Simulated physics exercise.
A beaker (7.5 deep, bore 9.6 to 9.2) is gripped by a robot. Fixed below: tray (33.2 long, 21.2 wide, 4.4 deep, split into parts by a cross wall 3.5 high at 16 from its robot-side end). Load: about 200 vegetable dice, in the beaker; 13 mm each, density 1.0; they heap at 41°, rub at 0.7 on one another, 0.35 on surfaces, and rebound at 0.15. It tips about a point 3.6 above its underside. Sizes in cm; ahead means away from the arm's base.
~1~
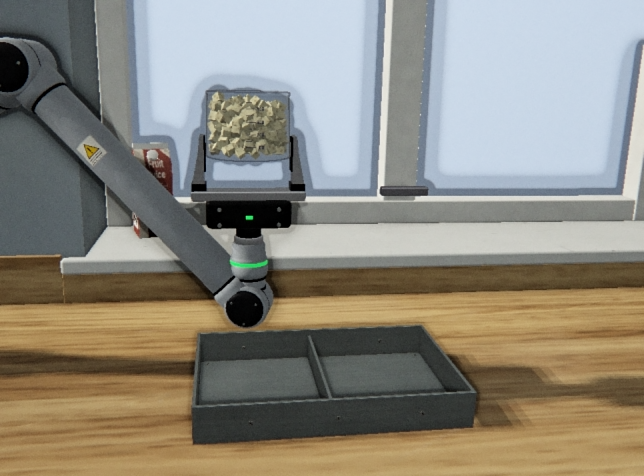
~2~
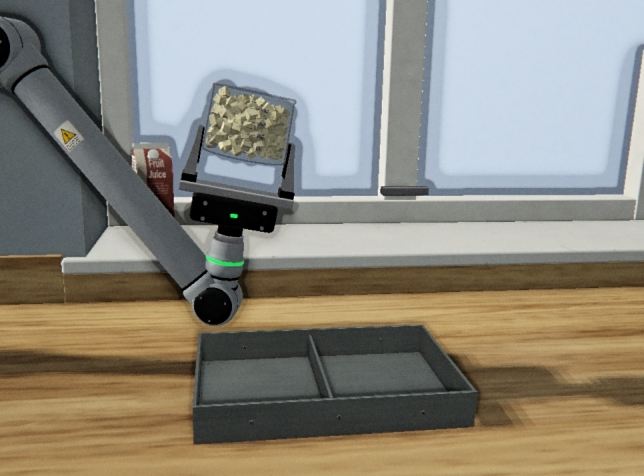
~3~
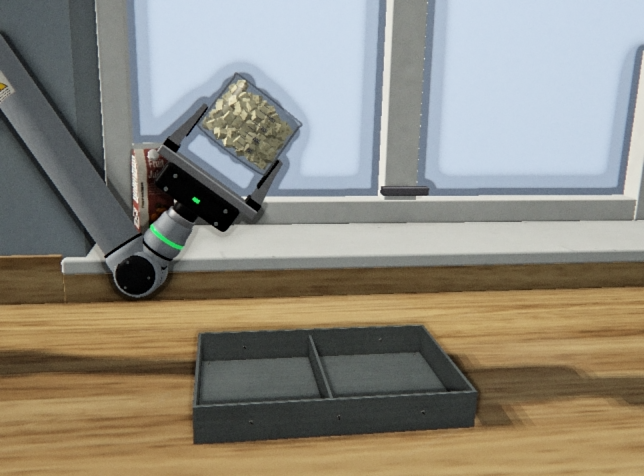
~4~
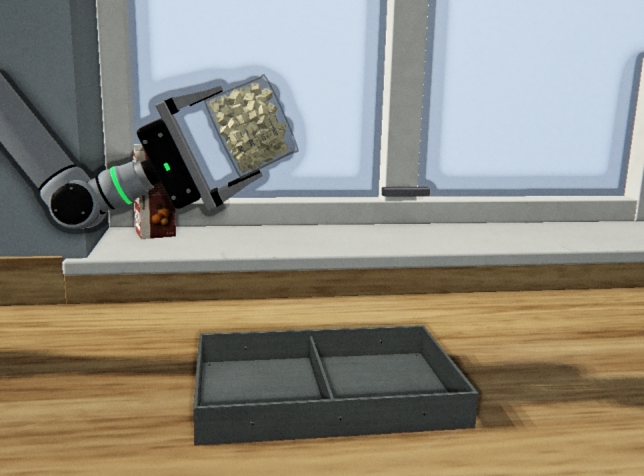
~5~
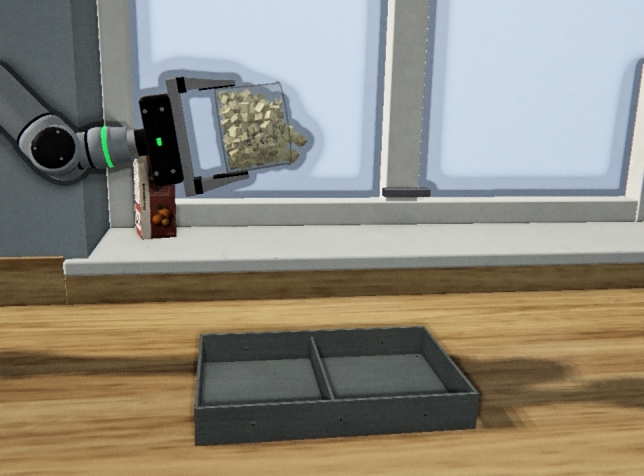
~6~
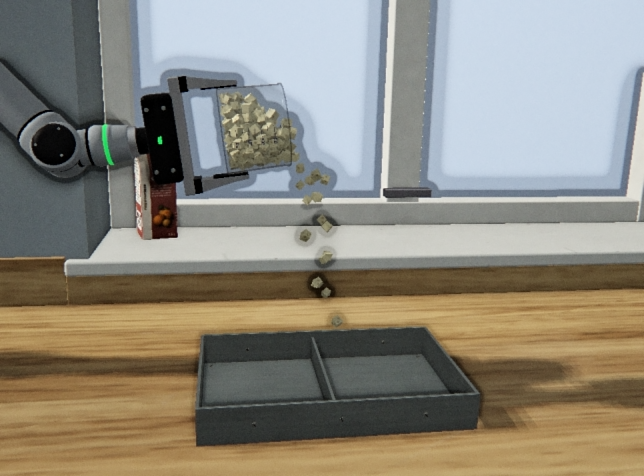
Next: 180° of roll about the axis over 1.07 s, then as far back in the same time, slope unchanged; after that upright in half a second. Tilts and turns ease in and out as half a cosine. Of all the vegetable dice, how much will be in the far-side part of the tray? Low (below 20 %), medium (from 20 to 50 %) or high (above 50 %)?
In the far-side part of the tray the share is medium, from 20 to 50 %.
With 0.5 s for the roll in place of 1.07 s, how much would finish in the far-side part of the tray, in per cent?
In that case some 25 per cent.
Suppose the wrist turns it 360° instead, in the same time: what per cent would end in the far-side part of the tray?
In that case some 40 per cent.
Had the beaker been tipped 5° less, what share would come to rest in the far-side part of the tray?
In that case some 25 per cent.
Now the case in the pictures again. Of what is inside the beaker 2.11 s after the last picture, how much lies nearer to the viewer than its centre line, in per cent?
Some 70 per cent.
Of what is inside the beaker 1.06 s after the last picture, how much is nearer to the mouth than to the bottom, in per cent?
Some 45 per cent.
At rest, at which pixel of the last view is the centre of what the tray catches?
Around (346, 387).
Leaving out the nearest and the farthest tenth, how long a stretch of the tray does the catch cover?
About 22 cm.
Then, 1.06 s later, tipped 83°, highest piece 39 above the table; 148 in the beaker, 36 in the far-side part, 13 in the robot-side part, 2 in flight or on a rim.
Then, 2.11 s later, tipped 83°, highest piece 38 above the table; 114 in the beaker, 52 in the far-side part, 24 in the robot-side part, 9 in flight or on a rim.
Then, 2.84 s later, upright, highest piece 39 above the table; 110 in the beaker, 61 in the far-side part, 28 in the robot-side part.
Then, 3.54 s later, upright, highest piece 39 above the table; 110 in the beaker, 61 in the far-side part, 28 in the robot-side part.
At rest, 110 in the beaker, 61 in the far-side part, 28 in the robot-side part. That is 31 % in the far-side part of the tray.
